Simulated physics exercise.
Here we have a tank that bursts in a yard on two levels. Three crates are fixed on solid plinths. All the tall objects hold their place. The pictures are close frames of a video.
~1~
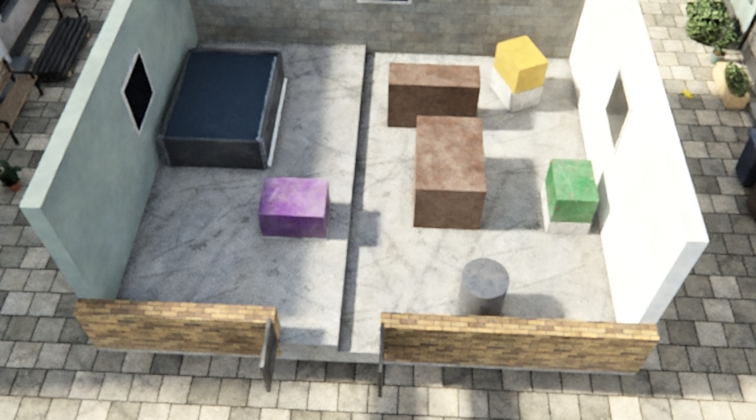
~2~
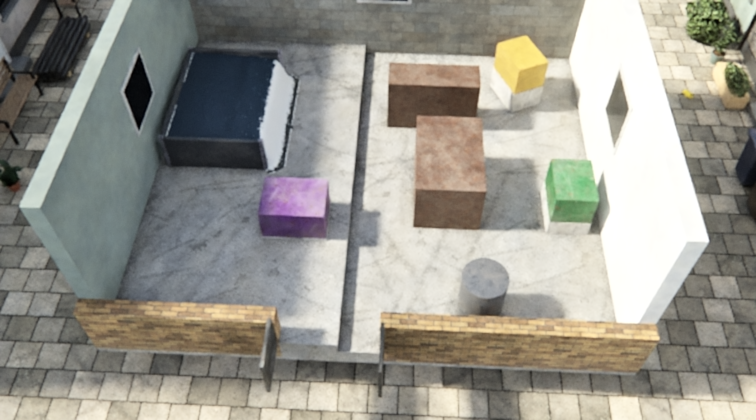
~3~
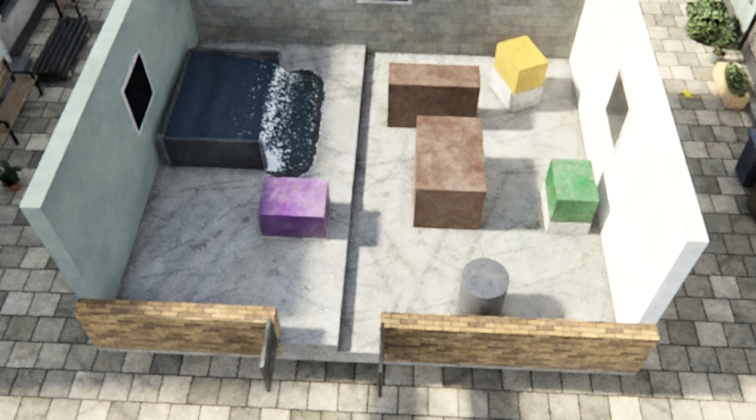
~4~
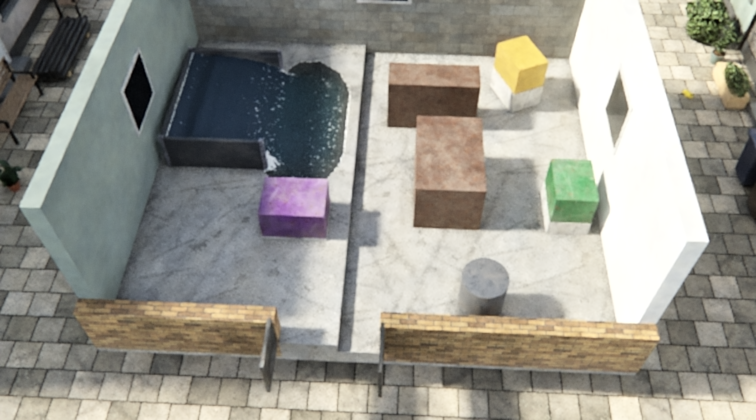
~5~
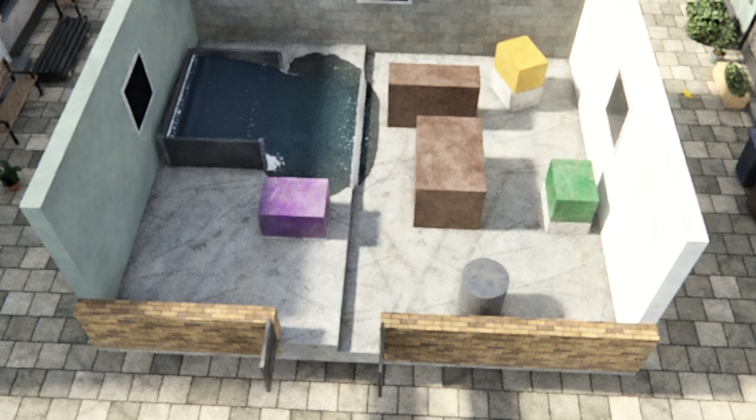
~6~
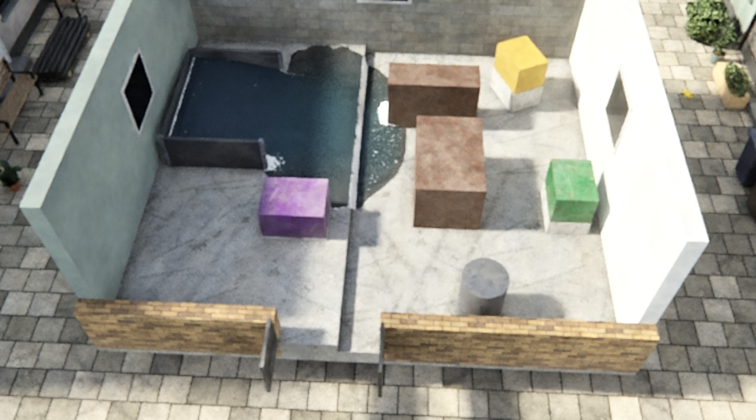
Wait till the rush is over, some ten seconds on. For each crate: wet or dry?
The purple crate is wetted; the yellow crate escapes dry; the green crate escapes dry.
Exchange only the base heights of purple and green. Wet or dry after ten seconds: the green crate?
My reading: The green crate is wetted.
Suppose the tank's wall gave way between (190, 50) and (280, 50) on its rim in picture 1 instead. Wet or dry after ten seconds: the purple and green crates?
Purple stays dry, green stays dry.
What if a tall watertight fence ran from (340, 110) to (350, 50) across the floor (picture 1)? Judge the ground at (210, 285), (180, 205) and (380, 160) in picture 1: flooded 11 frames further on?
As listed: Dry, no water, covered.
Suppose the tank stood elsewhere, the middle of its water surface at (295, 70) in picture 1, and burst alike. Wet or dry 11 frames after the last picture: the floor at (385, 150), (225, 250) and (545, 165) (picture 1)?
In turn: Under water, not flooded, wet.
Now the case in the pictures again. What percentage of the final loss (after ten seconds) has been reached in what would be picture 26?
Roughly 15 per cent.
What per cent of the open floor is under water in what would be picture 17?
Some 45 per cent.
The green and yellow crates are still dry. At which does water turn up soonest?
That is the yellow-painted one.
A moment on, water covers 35 % of the floor; the purple crate water round its plinth, the yellow crate water round its plinth, the green crate not reached.
Next, water covers 45 % of the floor; the purple crate water round its plinth, the yellow crate water round its plinth, the green crate not reached.
Then, water covers 55 % of the floor; the purple crate water round its plinth, the yellow crate water round its plinth, the green crate water round its plinth.
Later, water covers 65 % of the floor; the purple crate water round its plinth, the yellow crate water round its plinth, the green crate water round its plinth.
In the end, water covers 65 % of the floor; the purple crate was topped, the yellow crate stayed above the water, the green crate stayed above the water.
